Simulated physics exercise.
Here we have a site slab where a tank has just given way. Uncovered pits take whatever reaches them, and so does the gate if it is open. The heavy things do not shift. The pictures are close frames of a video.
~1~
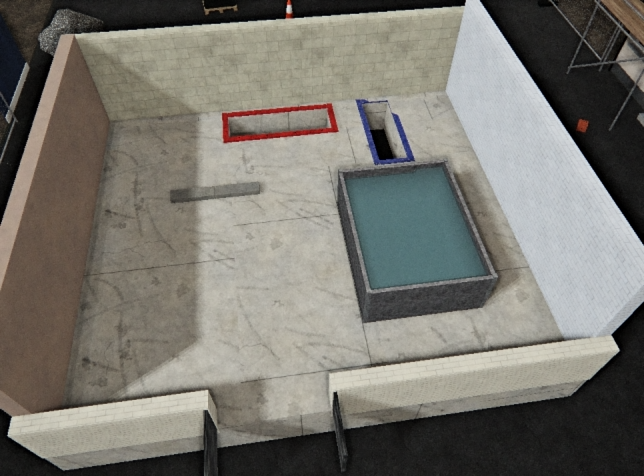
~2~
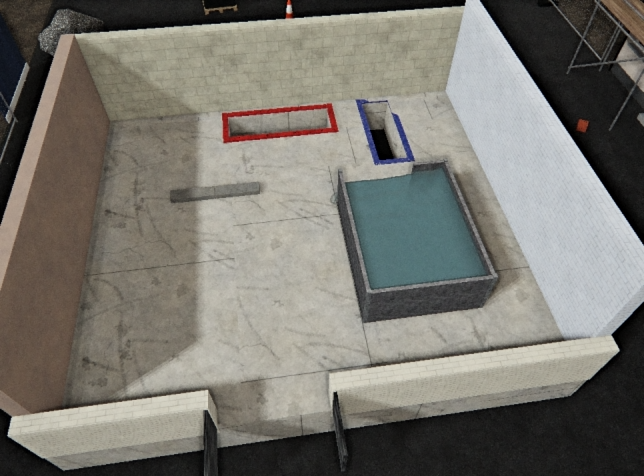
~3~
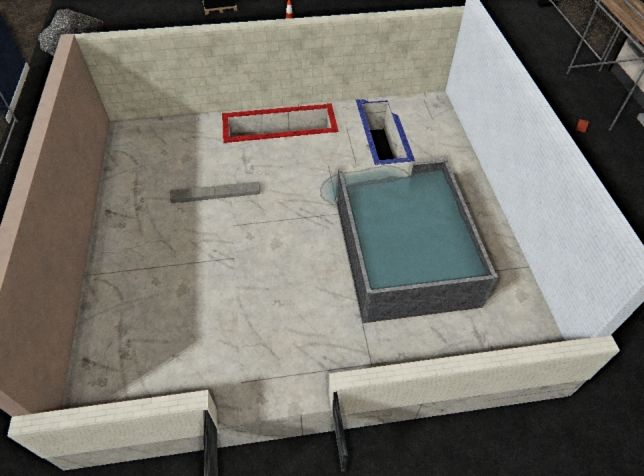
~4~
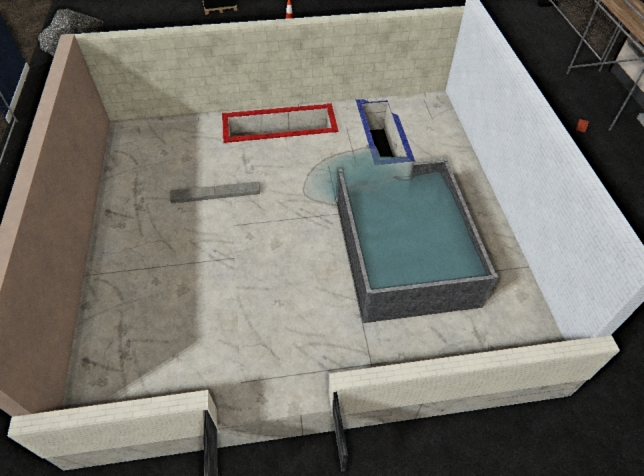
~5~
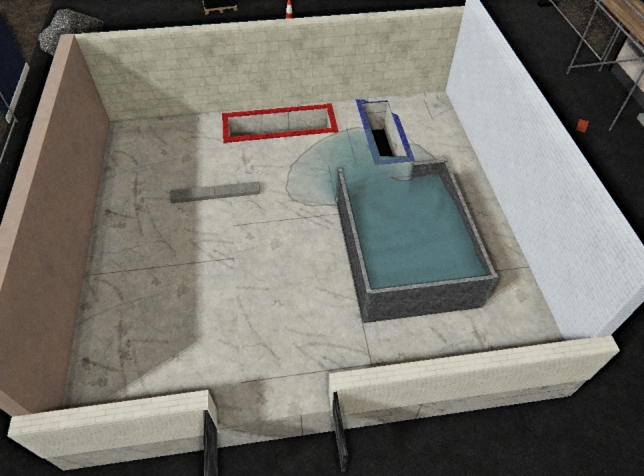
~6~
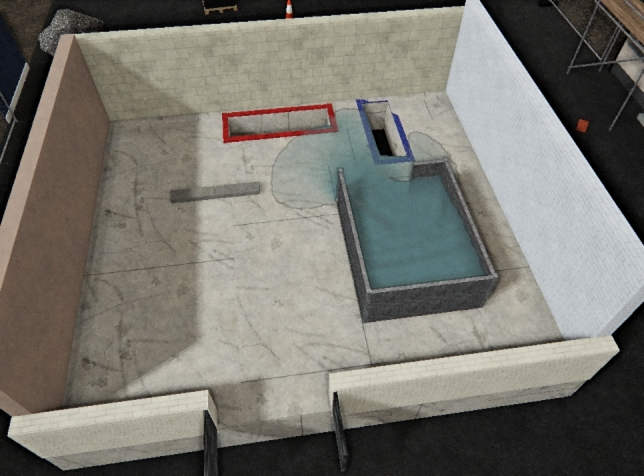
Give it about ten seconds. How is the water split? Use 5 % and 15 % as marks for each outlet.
One by one: The gate takes under 5 %; the blue pit takes over 15 %; the red pit takes over 15 %.
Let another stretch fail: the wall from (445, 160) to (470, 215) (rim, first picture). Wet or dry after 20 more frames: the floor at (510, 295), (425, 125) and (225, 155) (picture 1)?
As listed: Flooded, covered, no water.
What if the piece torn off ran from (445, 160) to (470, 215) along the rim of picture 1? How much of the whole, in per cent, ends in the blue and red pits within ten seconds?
Parts in a hundred: Blue 40, red 0.
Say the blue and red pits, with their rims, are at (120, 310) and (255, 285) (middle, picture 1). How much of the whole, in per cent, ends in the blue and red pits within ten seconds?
In per cent: Blue 15, red 0.
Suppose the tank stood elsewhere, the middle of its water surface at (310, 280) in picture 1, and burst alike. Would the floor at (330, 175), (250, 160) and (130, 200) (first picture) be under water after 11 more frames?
One after the other: Wet, covered, wet.
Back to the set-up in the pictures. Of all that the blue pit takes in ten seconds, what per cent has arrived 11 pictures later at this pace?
About 35 per cent.
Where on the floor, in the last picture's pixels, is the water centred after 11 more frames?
I would point to (376, 209).
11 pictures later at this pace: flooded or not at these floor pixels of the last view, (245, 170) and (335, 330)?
In that order: Wet, clear.
A moment on, water covers 20 % of the floor; the gate 0 %, the blue pit 6 %, the red pit 4 %.
Next, water covers 25 % of the floor; the gate 0 %, the blue pit 13 %, the red pit 13 %.
Then, water covers 30 % of the floor; the gate 0 %, the blue pit 21 %, the red pit 22 %.
Later, water covers 45 % of the floor; the gate 0 %, the blue pit 29 %, the red pit 29 %.
In the end, water covers 55 % of the floor; the gate 0 %, the blue pit 35 %, the red pit 31 %.
